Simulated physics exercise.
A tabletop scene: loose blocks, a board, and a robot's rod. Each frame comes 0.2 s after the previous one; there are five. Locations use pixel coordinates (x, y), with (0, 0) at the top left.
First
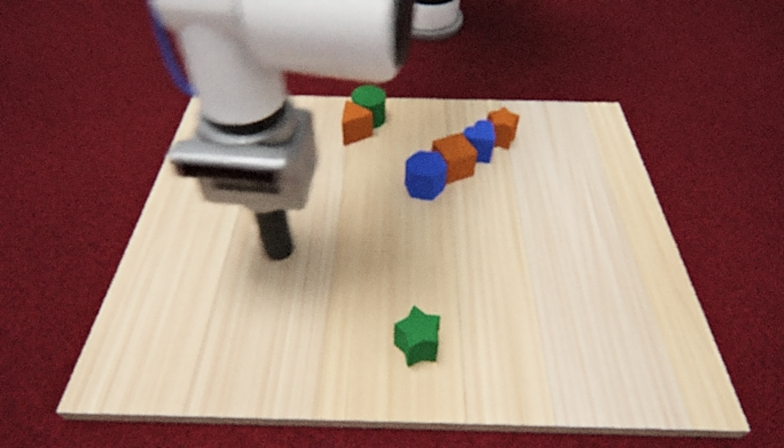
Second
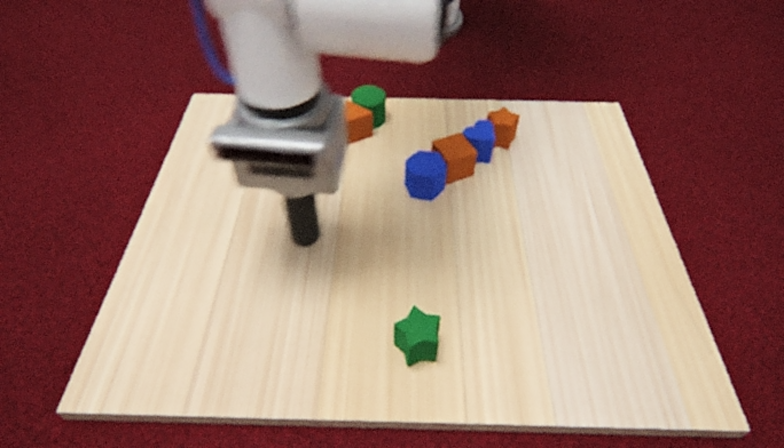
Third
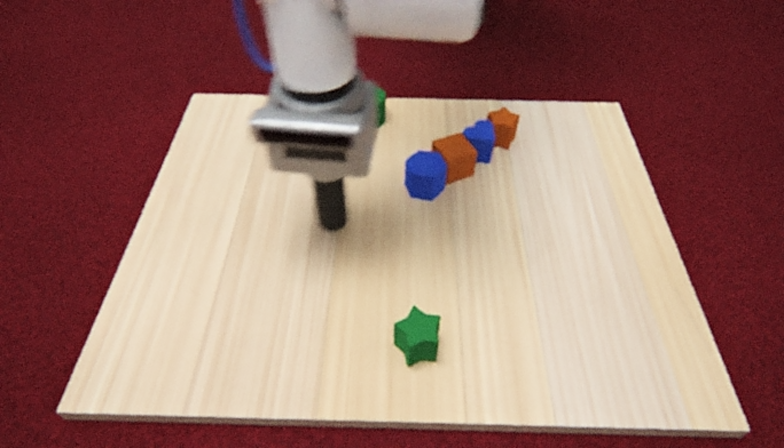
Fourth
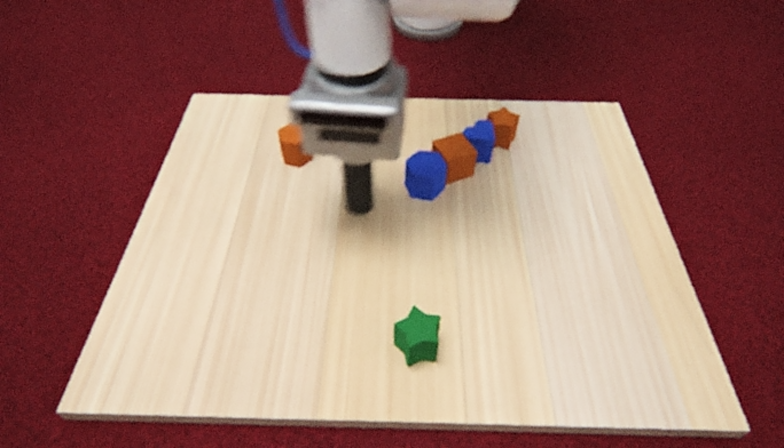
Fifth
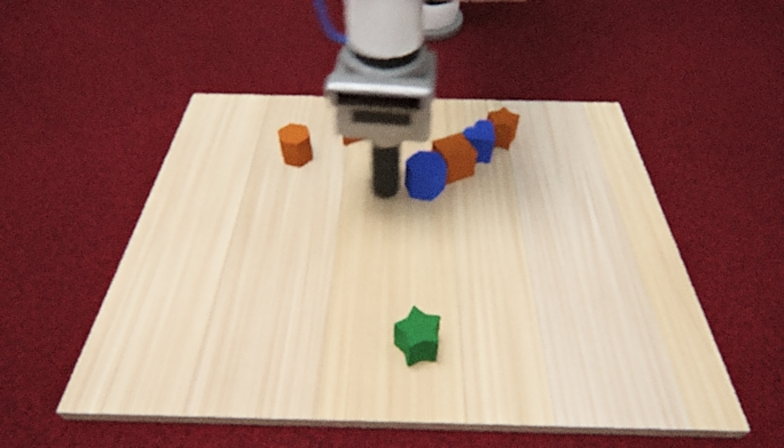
On a wooden board, a robot's rod moves right and upward toward a blue block.
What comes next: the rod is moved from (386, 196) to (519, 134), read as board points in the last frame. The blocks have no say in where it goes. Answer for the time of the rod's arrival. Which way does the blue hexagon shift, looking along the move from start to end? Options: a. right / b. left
It's a.
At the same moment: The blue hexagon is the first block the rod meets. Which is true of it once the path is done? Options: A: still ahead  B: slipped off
(B)
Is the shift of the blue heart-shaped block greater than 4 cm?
That would be a yes.
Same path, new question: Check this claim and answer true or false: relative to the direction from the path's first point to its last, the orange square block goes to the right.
My answer: True.
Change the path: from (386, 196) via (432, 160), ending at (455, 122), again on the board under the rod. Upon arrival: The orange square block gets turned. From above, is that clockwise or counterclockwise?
Viewed from above: Anti-clockwise.
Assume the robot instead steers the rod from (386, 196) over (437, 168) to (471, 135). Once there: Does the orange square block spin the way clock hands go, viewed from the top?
In short: No.
What follows on the original path. One third of the way, rod (435, 166); blue hexagon (465, 163), turned 45° clockwise; orange square block (476, 140), turned 40° anticlockwise; blue heart-shaped block (488, 123), turned 20° clockwise; orange star (511, 114), turned 15° anticlockwise.
Two thirds of the way, rod (480, 146); blue hexagon (470, 164), turned 65° clockwise; orange square block (512, 127), turned 65° anticlockwise; blue heart-shaped block (501, 108); orange star (528, 108), turned 15° clockwise.
At the end, rod (521, 127); blue hexagon (470, 164), turned 65° clockwise; orange square block (545, 126), turned 15° anticlockwise; blue heart-shaped block (506, 98), turned 35° anticlockwise; orange star (544, 99).
